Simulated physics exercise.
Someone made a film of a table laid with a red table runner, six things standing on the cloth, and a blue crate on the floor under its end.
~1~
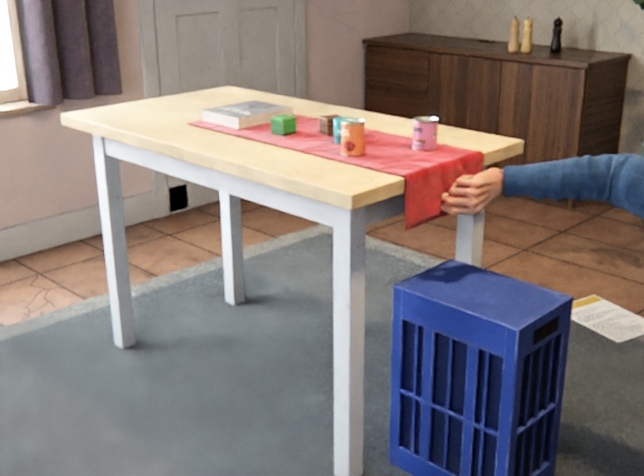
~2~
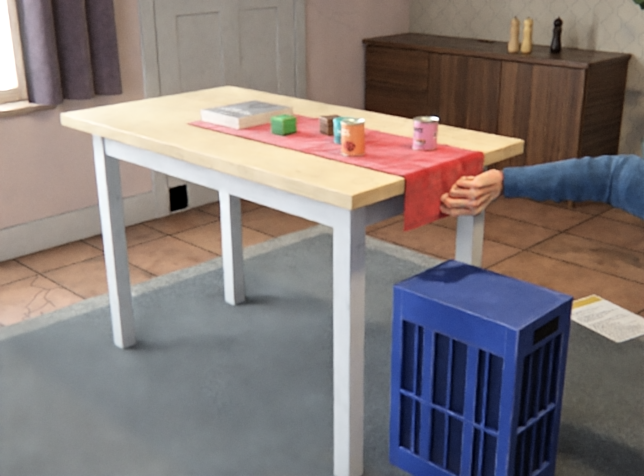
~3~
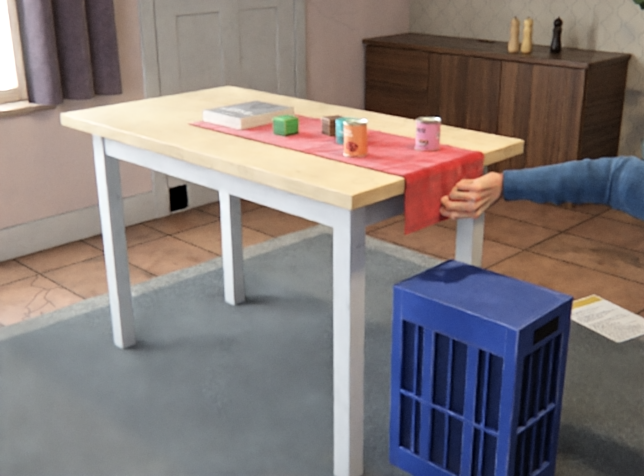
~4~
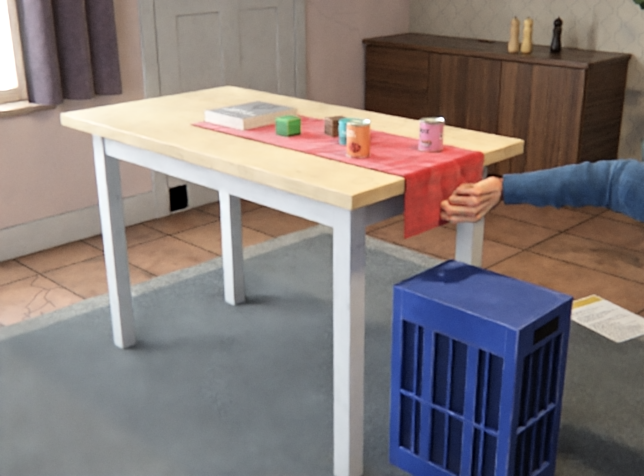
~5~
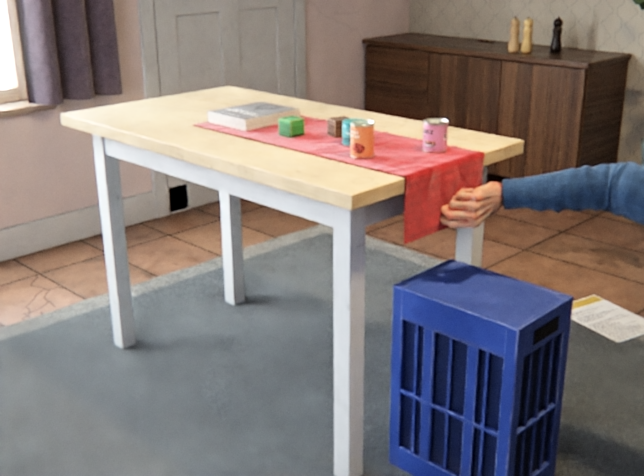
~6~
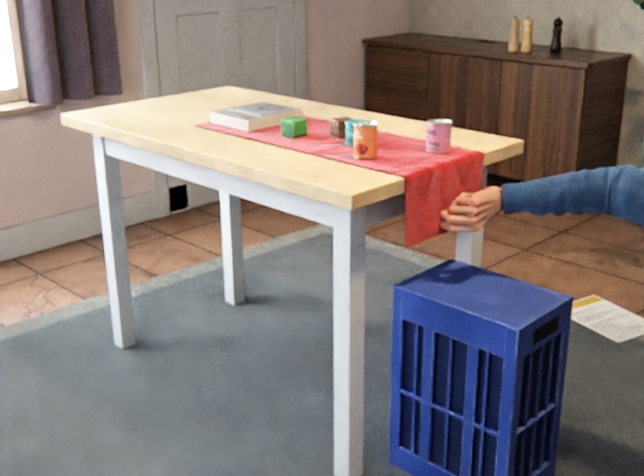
At the start, a hand at the right grips the end of a red runner on a pale table, with a book, small blocks and cans on it, above a blue crate. The hand slowly draws the cloth down a little, and the items shift slightly rightward with it.
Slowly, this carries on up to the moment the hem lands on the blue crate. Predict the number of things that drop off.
Tally: One.
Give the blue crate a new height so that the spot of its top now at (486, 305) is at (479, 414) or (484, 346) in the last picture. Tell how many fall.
4 and 2.
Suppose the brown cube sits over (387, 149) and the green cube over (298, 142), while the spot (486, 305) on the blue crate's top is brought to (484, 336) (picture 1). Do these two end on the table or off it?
Brown cube: Off. Green cube: Still up.
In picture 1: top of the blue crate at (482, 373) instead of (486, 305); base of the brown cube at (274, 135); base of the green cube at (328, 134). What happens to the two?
The brown cube ends up still on top and the green cube ends up still on top.
Early on, hem near (444, 263); all still up.
Midway, hem on the crate; pink can gone.
Finally, hem on the crate; pink can gone. It carries off one.
